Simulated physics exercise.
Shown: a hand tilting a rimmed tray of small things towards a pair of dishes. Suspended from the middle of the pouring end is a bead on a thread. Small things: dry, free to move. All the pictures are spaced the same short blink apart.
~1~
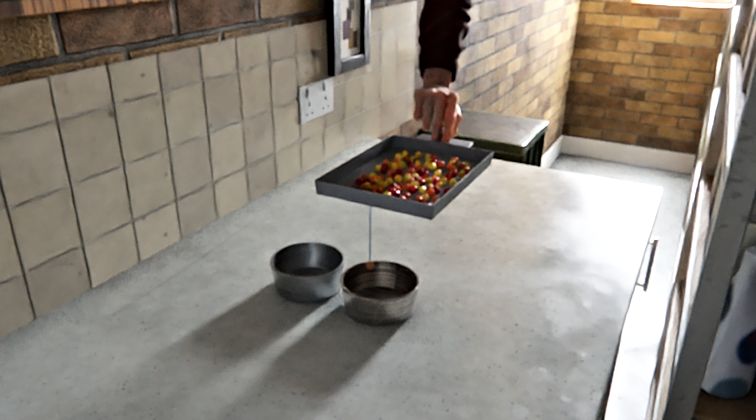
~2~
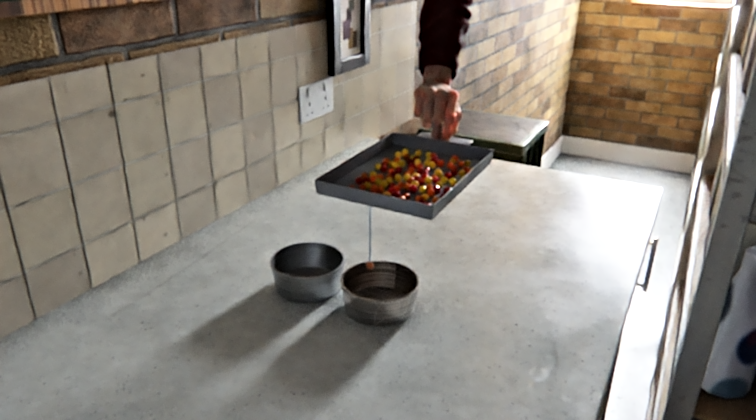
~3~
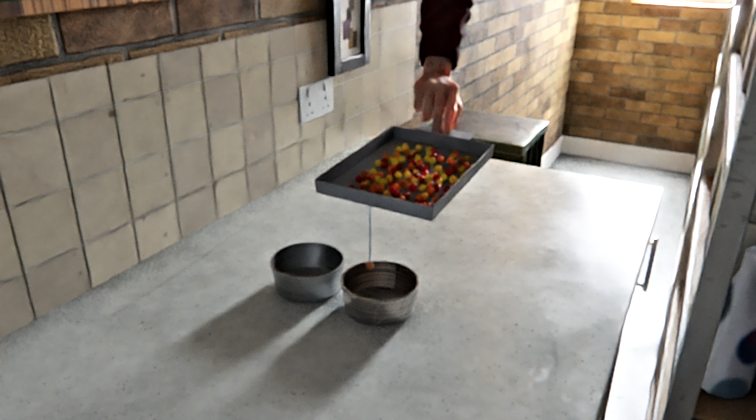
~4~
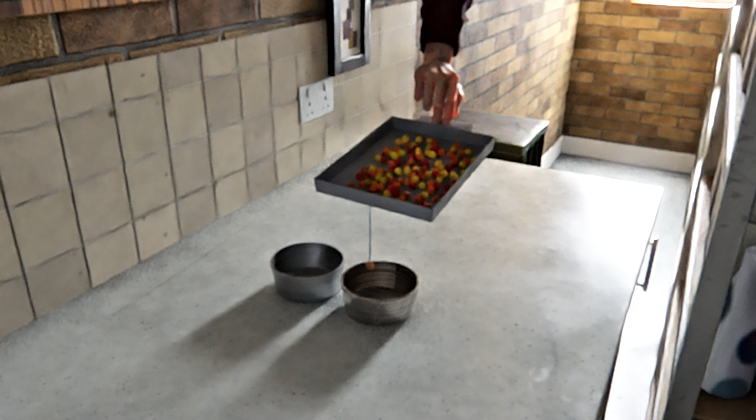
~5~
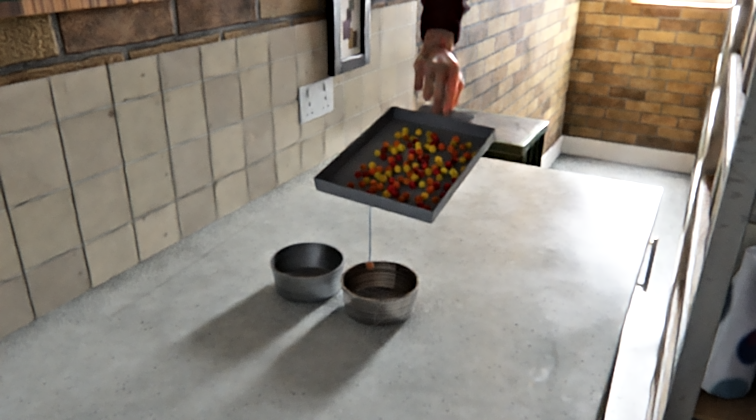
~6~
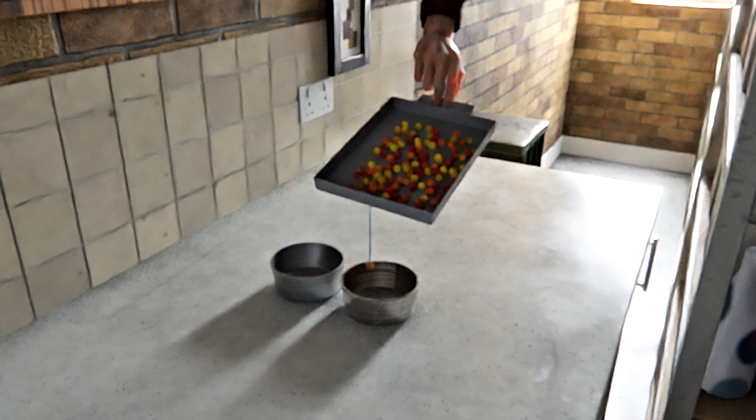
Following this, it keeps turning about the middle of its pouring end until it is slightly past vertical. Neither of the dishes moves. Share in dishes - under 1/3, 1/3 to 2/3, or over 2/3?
Under 1/3.
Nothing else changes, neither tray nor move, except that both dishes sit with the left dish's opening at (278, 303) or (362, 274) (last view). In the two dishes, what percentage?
You'd end up with around 0 per cent and then around 50 per cent.
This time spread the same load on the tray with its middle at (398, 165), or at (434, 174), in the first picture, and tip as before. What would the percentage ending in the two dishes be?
About 20 % and 10 %.
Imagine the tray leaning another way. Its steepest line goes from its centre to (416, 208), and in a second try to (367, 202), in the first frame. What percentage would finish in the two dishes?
Lab note: Try 1 = 10 %, try 2 = 30 %.
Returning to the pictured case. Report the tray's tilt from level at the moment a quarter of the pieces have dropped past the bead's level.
90°.
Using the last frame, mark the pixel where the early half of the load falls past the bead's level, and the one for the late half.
First close to (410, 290), next close to (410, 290).
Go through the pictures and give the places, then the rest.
In the first frame, corners of the pouring end at (317, 180) and (432, 205), level; middle of the load at (416, 177), round plastic beads; left dish at (287, 286); right dish at (361, 309); bead on its thread at (370, 265).
In the second frame, corners of the pouring end at (316, 179) and (432, 205), level; middle of the load at (416, 176).
In the third frame, corners of the pouring end at (316, 179) and (432, 206), tipped barely, lowest at the right corner; middle of the load at (416, 174).
In the fourth frame, corners of the pouring end at (316, 178) and (432, 208), tipped a little, lowest at the right corner; middle of the load at (416, 169).
In the fifth frame, corners of the pouring end at (315, 177) and (432, 210), tipped a little, lowest at the right corner; middle of the load at (416, 166).
In the sixth frame, corners of the pouring end at (315, 177) and (432, 212), tipped clearly, lowest at the right corner; middle of the load at (415, 165), nearly all on the move; left dish at (287, 286); right dish at (361, 309).
Soon, tray tipped steeply; nearly all on the tray; a stray few in the air.
A while on, tray tipped right over; about half on the tray; a small part in the right dish; about a third outside both; about a quarter in the air.
Towards the end, tray tipped past a quarter turn; about a quarter in the right dish; most outside both.
Finally, tray tipped past a quarter turn; about a quarter in the right dish; none in the left dish; most outside both.
